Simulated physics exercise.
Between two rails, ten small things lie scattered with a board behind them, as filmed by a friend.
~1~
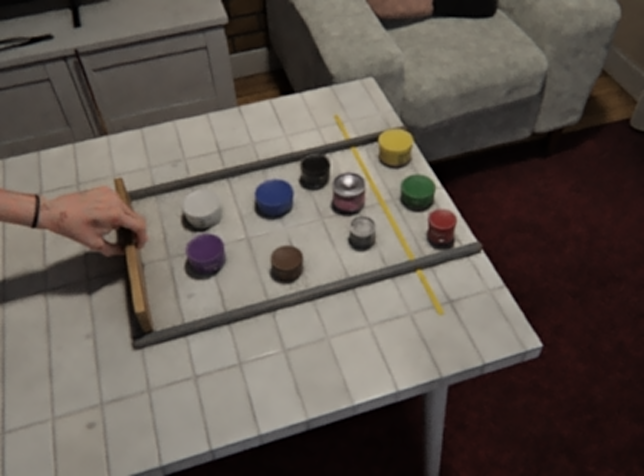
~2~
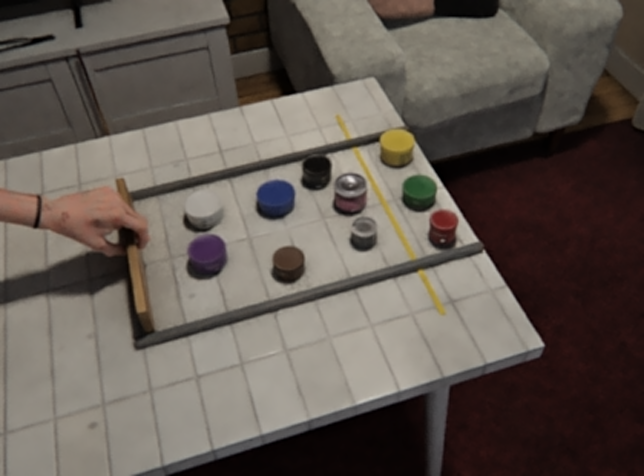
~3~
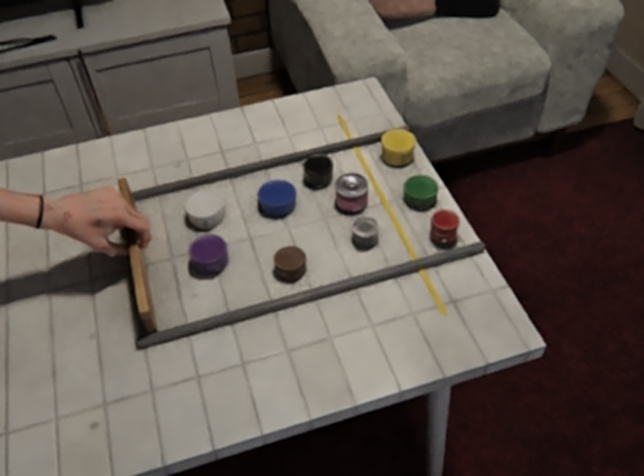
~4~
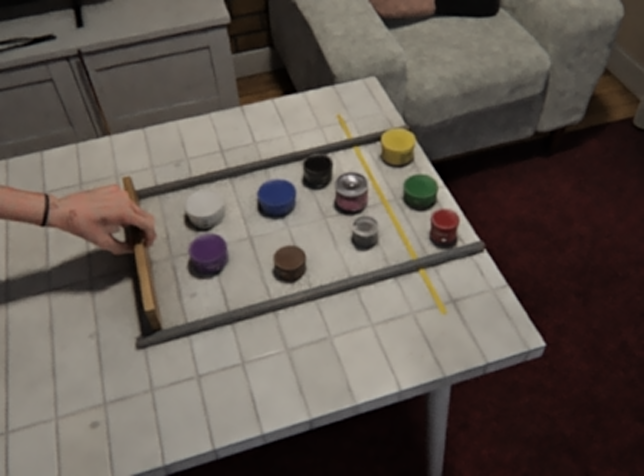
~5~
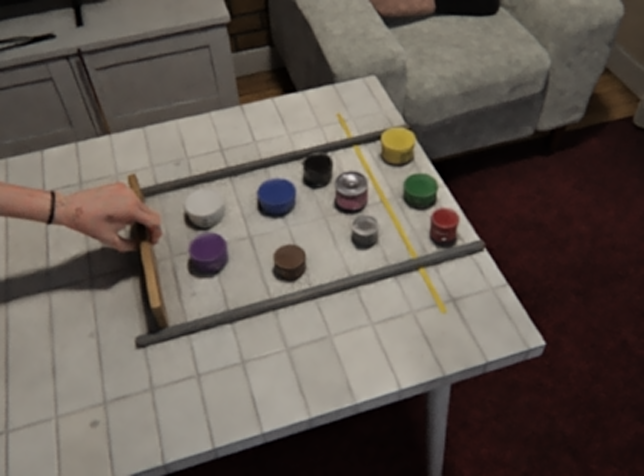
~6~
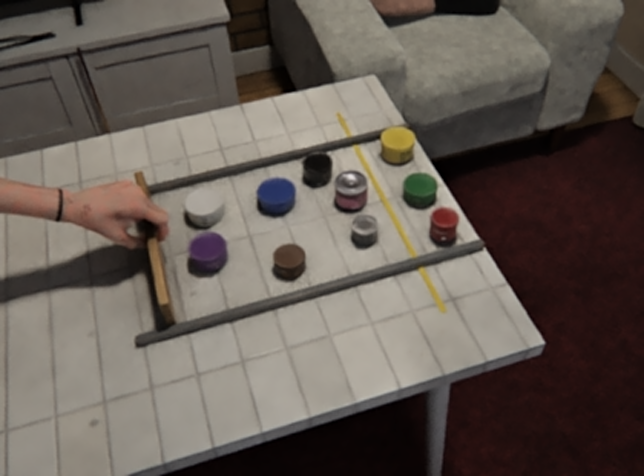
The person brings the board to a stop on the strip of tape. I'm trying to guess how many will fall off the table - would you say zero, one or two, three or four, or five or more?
Pretty sure the pieces that leave the surface number one or two this time.
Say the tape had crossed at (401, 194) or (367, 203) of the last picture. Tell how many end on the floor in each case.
So that's 3 for the first and 0 for the second.
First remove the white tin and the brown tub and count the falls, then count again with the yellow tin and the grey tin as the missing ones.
The counts would be 0 and 1.
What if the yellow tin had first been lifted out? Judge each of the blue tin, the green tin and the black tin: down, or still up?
Blue tin: Still there; green tin: Over the edge; black tin: Still there.
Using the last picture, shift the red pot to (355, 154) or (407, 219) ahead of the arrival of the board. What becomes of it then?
One after the other: It keeps its spot; it keeps its spot.
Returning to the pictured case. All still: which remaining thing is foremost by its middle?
That would be the red pot.
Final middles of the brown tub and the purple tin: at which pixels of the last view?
Positions - first (422, 234), then (409, 204).
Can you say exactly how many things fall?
A count of exactly 1.
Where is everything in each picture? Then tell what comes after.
The first picture shows yellow tin (395, 148); red pot (441, 227); green tin (418, 192); board (133, 251); tape (381, 201).
The second picture shows red pot (443, 228); black tin (317, 171).
The third picture shows green tin (421, 192); board (137, 251).
The fourth picture shows yellow tin (398, 148); blue tin (277, 198).
The fifth picture shows red pot (444, 226); white tin (206, 209).
The sixth picture shows yellow tin (398, 146); red pot (444, 225); green tin (420, 190); board (154, 244); tape (383, 198).
Soon after, none off yet; yellow tin at rest near (398, 146); red pot at rest near (444, 225); green tin at rest near (420, 190).
In the end, the number that fall off is one or two; gone, green tin.
